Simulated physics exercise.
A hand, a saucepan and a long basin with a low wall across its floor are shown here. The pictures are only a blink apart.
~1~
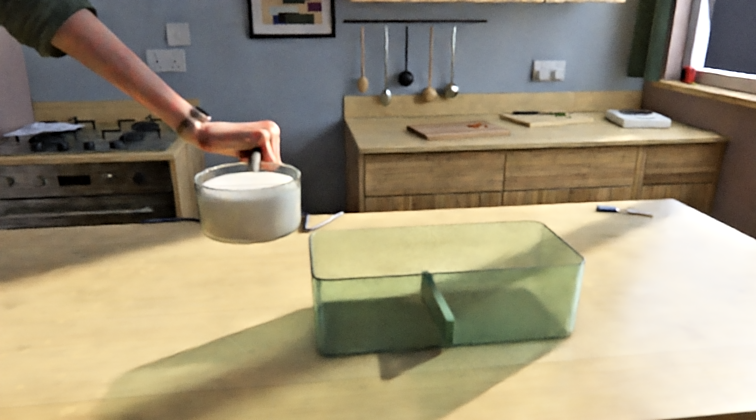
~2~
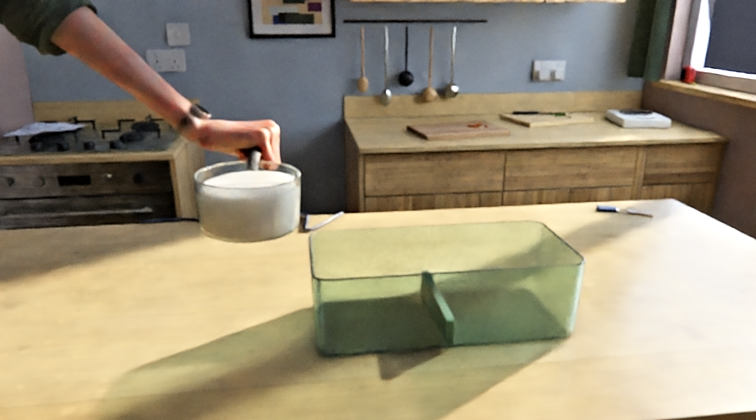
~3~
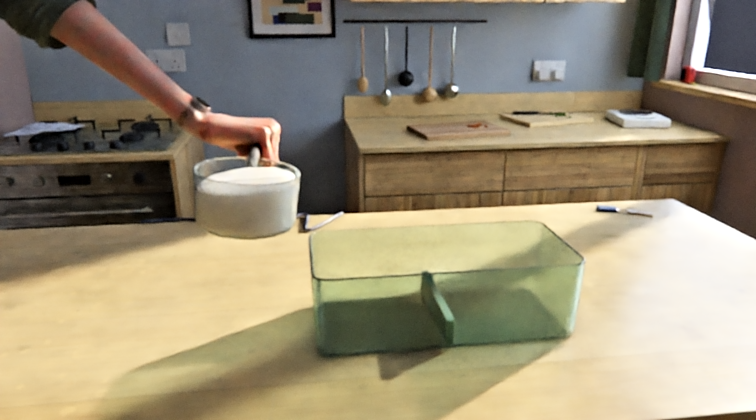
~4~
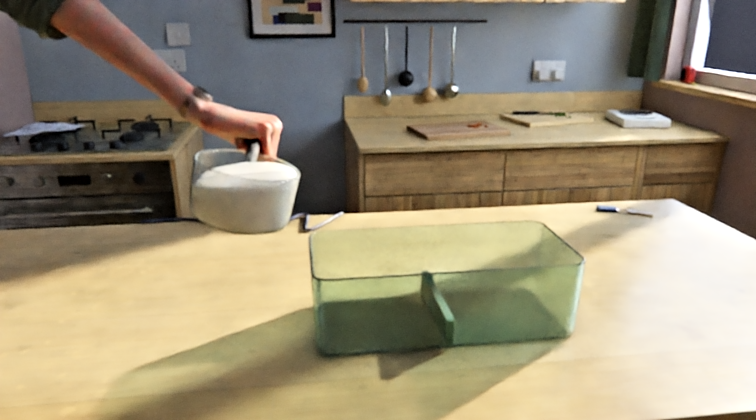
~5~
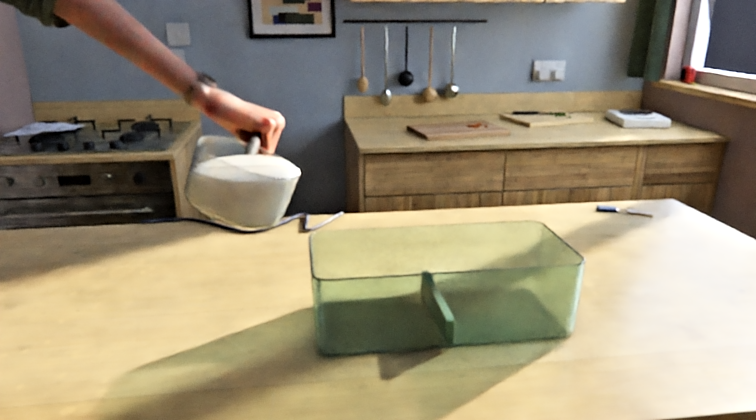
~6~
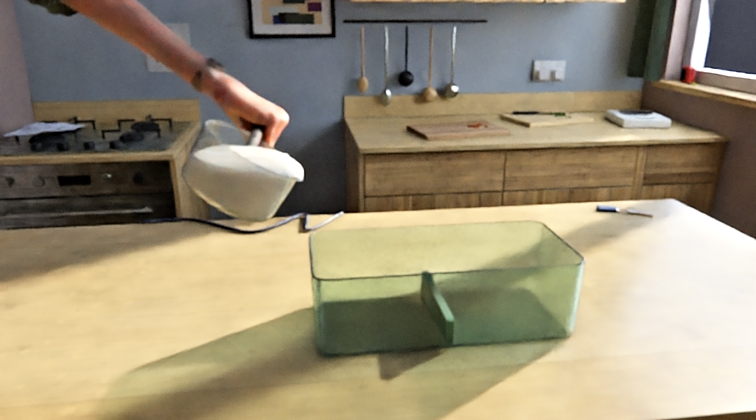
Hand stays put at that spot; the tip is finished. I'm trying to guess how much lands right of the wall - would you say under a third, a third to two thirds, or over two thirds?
The amount right of the wall is going to stop below one third.
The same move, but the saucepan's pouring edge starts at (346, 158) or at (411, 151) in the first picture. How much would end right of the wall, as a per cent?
50 %, then 75 %.
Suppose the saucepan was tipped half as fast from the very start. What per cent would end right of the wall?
I'd say close to 10 %.
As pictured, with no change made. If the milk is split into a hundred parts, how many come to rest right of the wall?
Estimate: Some 10 per cent.
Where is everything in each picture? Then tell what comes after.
In the first picture, tilt 0°; pouring edge (299, 175); surface from (200, 186) to (297, 182); the long basin's rim runs from (311, 255) to (562, 241); the wall's top is at (437, 294).
In the second picture, tilt 2°; pouring edge (299, 175); surface from (199, 186) to (297, 181).
In the third picture, tilt 6°; pouring edge (299, 175); surface from (198, 183) to (297, 176).
In the fourth picture, tilt 13°; pouring edge (299, 175); surface from (195, 177) to (297, 171).
In the fifth picture, tilt 22°; pouring edge (298, 175); surface from (192, 169) to (296, 169); 1 per cent is over the edge.
In the sixth picture, tilt 33°; pouring edge (298, 176); surface from (191, 155) to (294, 166); 4 per cent is over the edge.
A moment on, the saucepan is tipped on its side and 45 per cent is still to pour, 7 is left of the wall and 0 right of it.
Next, the saucepan is tipped on its side and 7 per cent is still to pour, 71 is left of the wall and 1 right of it.
Then the saucepan is tipped on its side and 2 per cent is still to pour, 71 is left of the wall and 6 right of it.
Later the saucepan is tipped on its side and 1 per cent is still to pour, 80 is left of the wall and 10 right of it.
In the end 79 per cent lies left of the wall, 12 right of it and 9 outside.
